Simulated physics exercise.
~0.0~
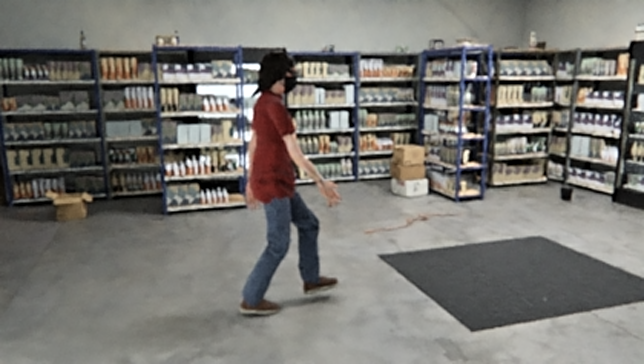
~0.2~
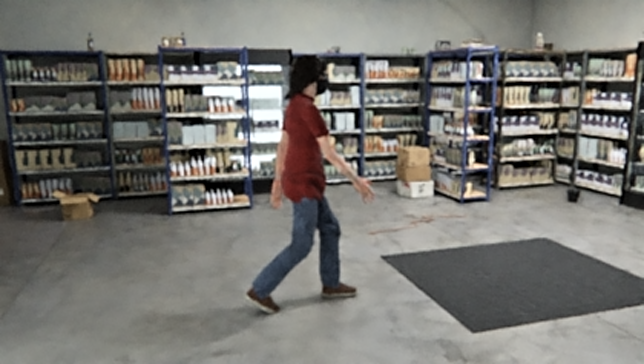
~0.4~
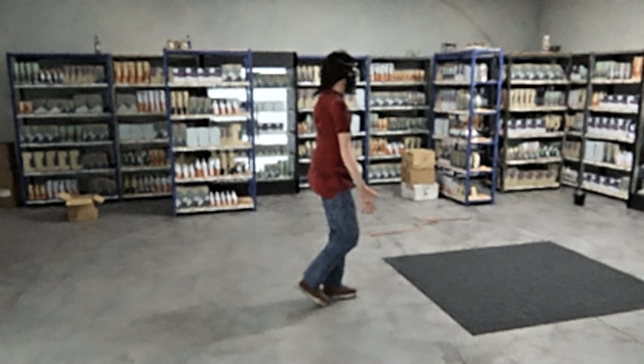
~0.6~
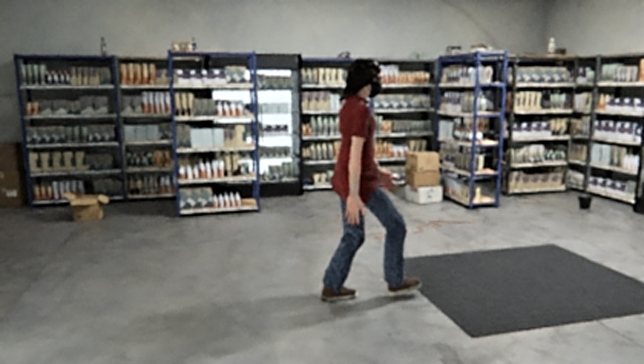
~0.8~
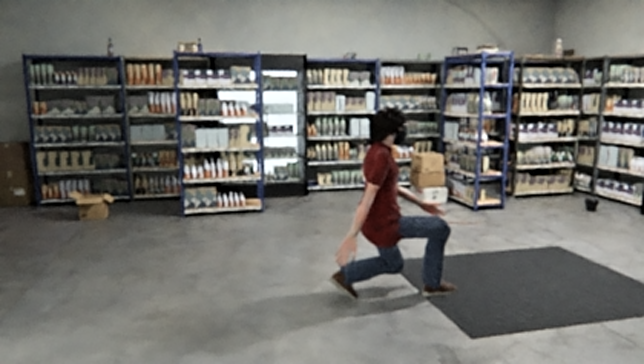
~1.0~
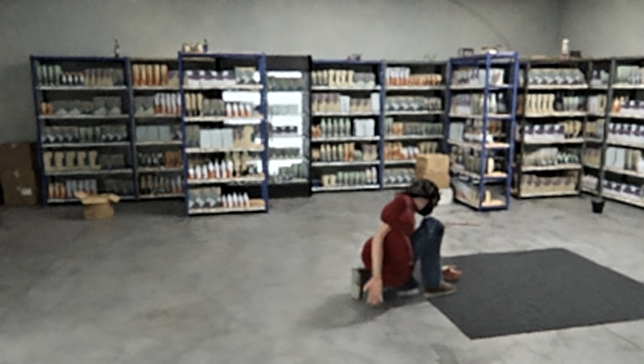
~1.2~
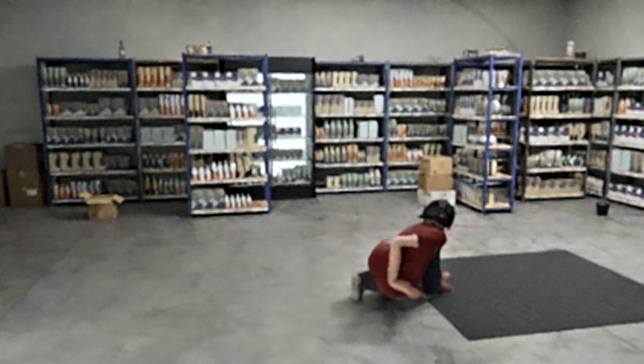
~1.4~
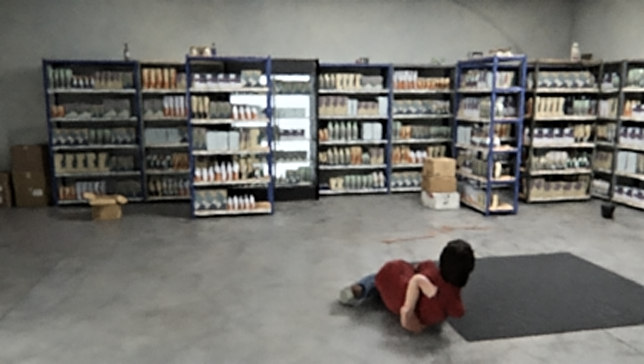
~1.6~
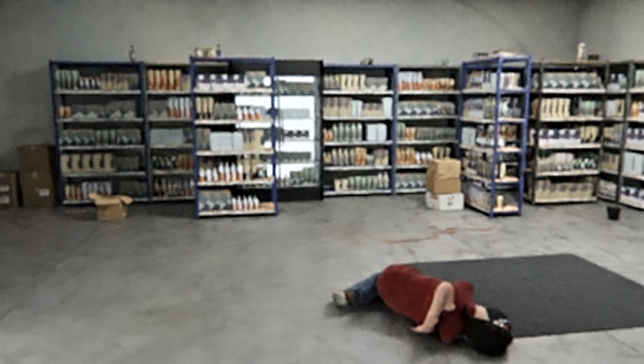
A person in a red shirt walks right, sinks down and ends lying across the black mat's near edge.
